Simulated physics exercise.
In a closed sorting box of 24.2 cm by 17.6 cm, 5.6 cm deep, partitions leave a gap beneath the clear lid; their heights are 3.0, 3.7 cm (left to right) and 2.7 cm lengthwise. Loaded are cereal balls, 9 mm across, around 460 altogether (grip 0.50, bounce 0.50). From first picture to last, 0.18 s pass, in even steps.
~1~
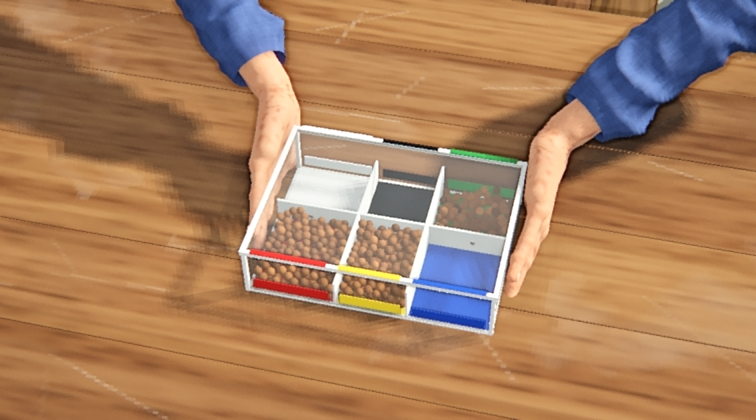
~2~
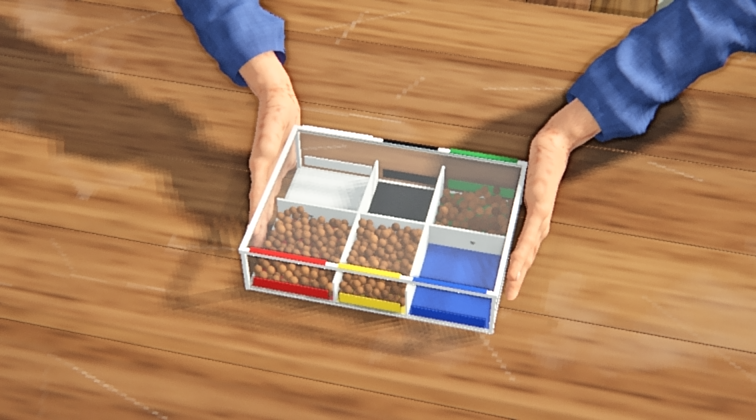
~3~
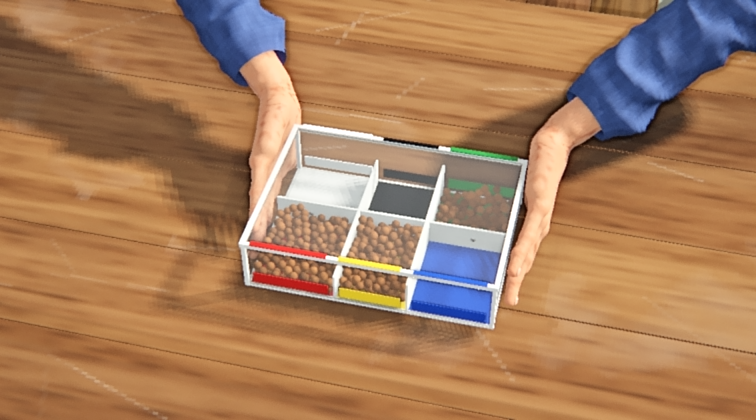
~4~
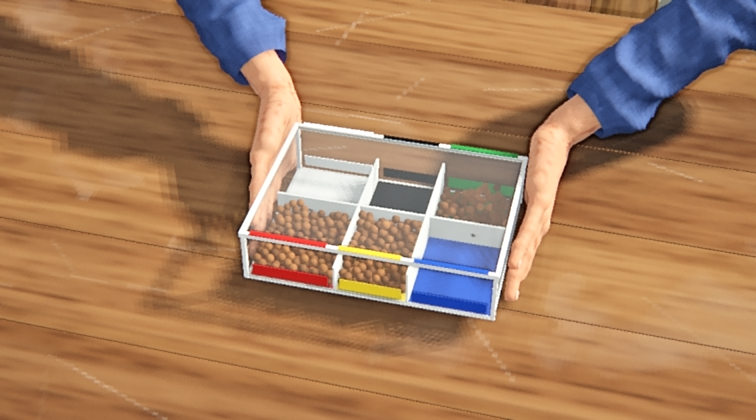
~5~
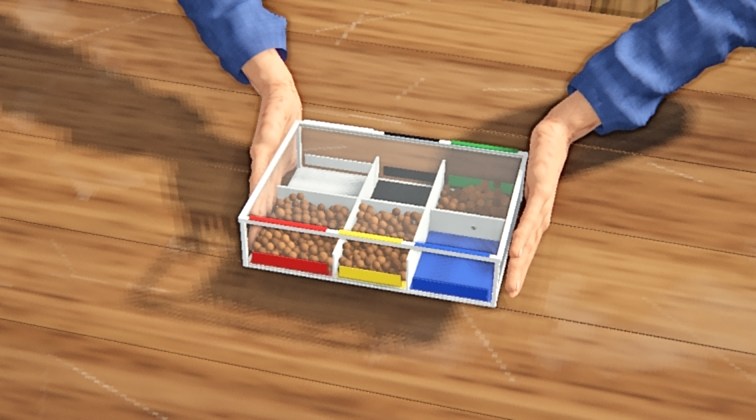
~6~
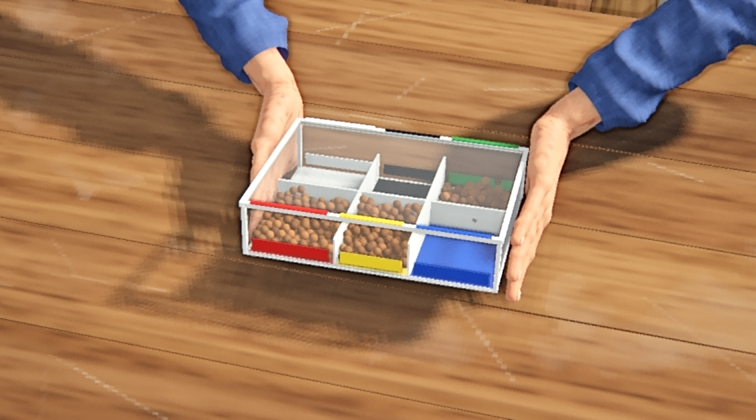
The footage shows two hands in blue sleeves holding a clear-lidded, divided box of small brown balls above a wooden surface, gradually tilting it so its front side comes more into view, while the balls stay largely in place.
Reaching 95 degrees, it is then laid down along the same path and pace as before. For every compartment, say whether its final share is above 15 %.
Red: No, blue: No, green: Yes, yellow: No, white: Yes, black: Yes.
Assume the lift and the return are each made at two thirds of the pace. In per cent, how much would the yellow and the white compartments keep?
Outcome, in per cent - yellow: 10; white: 40.
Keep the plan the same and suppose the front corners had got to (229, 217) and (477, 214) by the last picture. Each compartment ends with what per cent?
So it works out as red at 25 percent, blue at 0 percent, green at 15 percent, yellow at 5 percent, white at 55 percent and black at 0 percent.
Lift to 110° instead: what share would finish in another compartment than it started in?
It would come to about 80 per cent.
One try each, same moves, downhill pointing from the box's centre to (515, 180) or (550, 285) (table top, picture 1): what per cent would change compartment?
I'd put it at about 65 per cent for the first tilt and about 50 per cent for the second.
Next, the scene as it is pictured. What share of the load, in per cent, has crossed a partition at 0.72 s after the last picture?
Estimate: Some 35 %.
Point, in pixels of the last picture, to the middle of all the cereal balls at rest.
My guess is close to (377, 190).
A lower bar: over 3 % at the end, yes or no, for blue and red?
Blue: False; red: True.
Then, 0.72 s after the last picture, tilt 95 degrees; red 25 %, green 20 %, yellow 20 %, white 20 %, black 15 %.
Then, 1.20 s after the last picture, tilt 41 degrees; red 10 %, green 20 %, yellow 5 %, white 40 %, black 25 %.
Then, 1.74 s after the last picture, tilt 0 degrees; red 10 %, green 20 %, yellow 5 %, white 40 %, black 25 %.
In the end, red 10 %, blue 0 %, green 20 %, yellow 5 %, white 40 %, black 25 %.
